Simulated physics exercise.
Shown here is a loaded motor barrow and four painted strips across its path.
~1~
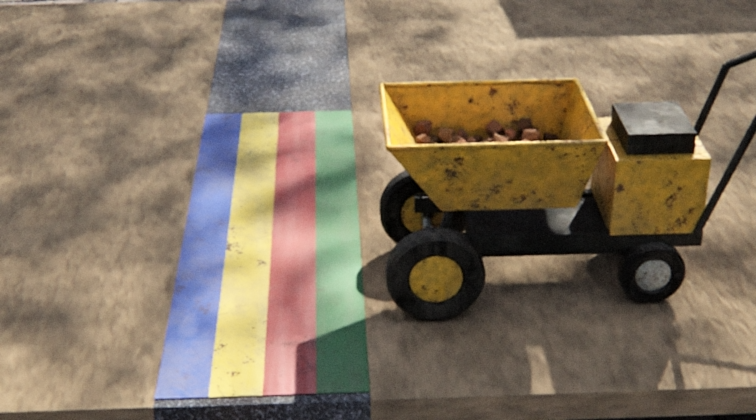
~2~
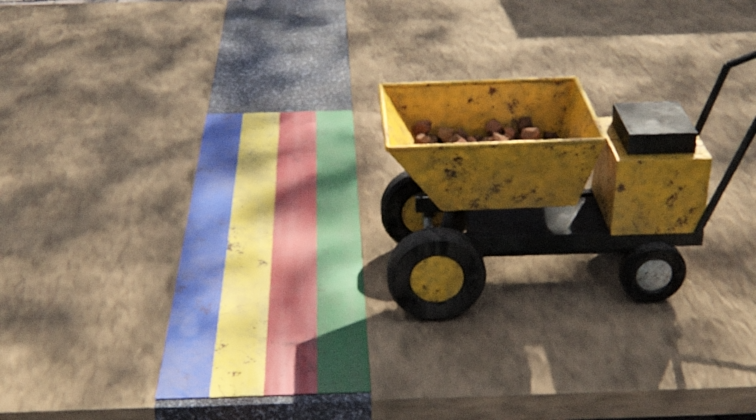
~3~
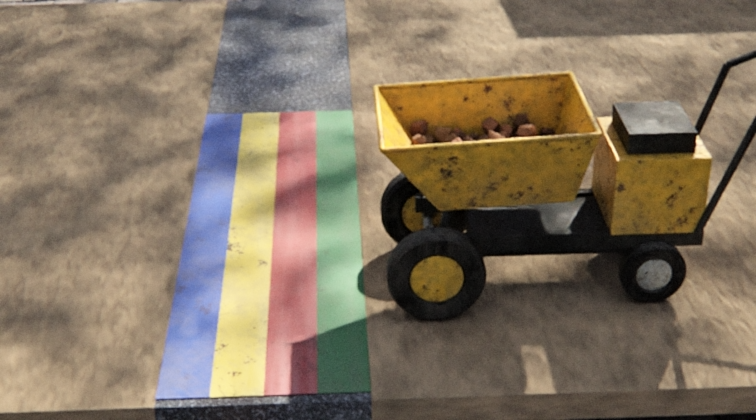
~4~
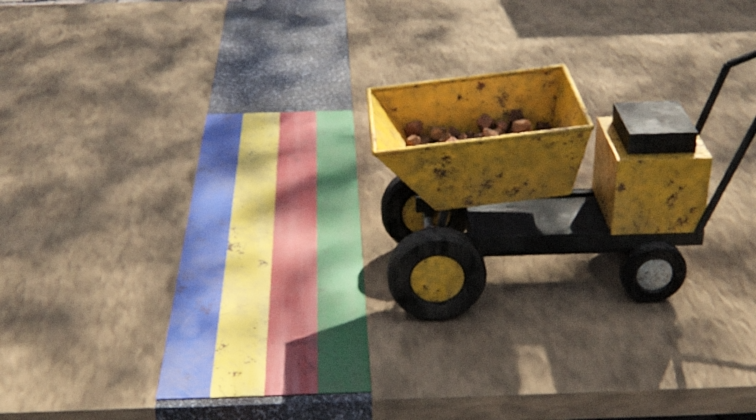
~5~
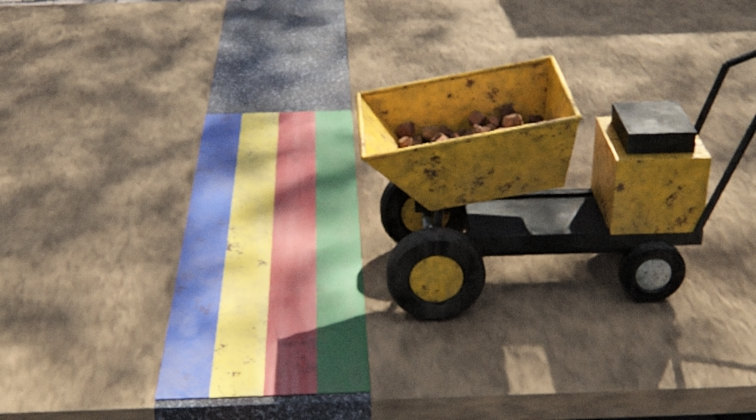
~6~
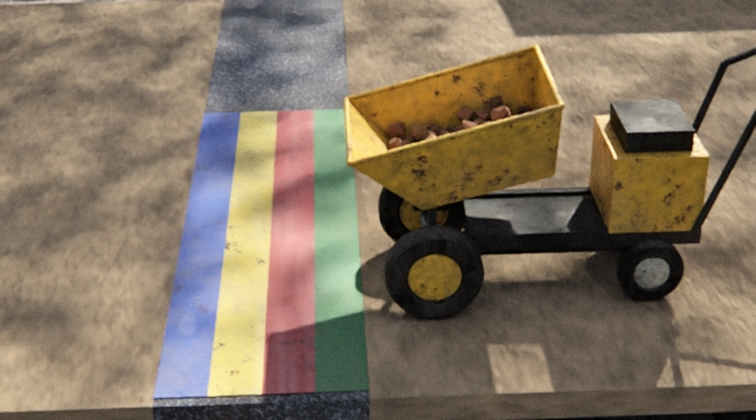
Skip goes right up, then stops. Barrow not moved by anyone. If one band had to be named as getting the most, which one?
I would name yellow.
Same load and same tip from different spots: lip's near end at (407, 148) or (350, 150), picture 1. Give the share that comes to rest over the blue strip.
I'd put it at around 20 percent the first time and 40 percent the second.
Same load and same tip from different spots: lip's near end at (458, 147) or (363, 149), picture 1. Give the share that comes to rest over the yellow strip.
You'd get around 20 in a hundred, then 30 in a hundred.
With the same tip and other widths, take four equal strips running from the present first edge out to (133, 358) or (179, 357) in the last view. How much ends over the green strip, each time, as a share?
Shares: 0 %; then 0 %.
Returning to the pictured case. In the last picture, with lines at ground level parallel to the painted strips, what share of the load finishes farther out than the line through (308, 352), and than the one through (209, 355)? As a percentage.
90 % and 30 %, in that order.
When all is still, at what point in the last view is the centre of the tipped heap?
Around (230, 281).
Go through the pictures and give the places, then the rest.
Lip of the skip (389, 148), level; top of the load (475, 151), clay clods; green strip (342, 347); red strip (291, 349); yellow strip (239, 351); blue strip (188, 353), in the first frame.
Lip of the skip (388, 149), level; top of the load (498, 143), in the second frame.
Lip of the skip (383, 151), tipped barely; top of the load (494, 141), in the third frame.
Lip of the skip (375, 154), tipped a little; top of the load (528, 148), in the fourth frame.
Lip of the skip (364, 159), tipped a little; top of the load (519, 143), in the fifth frame.
Lip of the skip (350, 164), tipped clearly; top of the load (508, 135); green strip (341, 346); red strip (290, 348); yellow strip (238, 350); blue strip (187, 352), in the sixth frame.
Just after the last frame, skip tipped steeply; every one in the skip.
A moment on, skip tipped right over; roughly two thirds in the skip; about a tenth over the red strip; roughly a quarter over the yellow strip; just a few over the blue strip.
Further on, skip tipped right over; about a tenth in the skip; about a tenth over the red strip; roughly a third over the yellow strip; roughly a quarter over the blue strip; about a tenth off the paint.
When it is over, skip tipped right over; about a tenth in the skip; not one over the green strip; about a tenth over the red strip; roughly a third over the yellow strip; roughly a quarter over the blue strip; about a tenth off the paint.
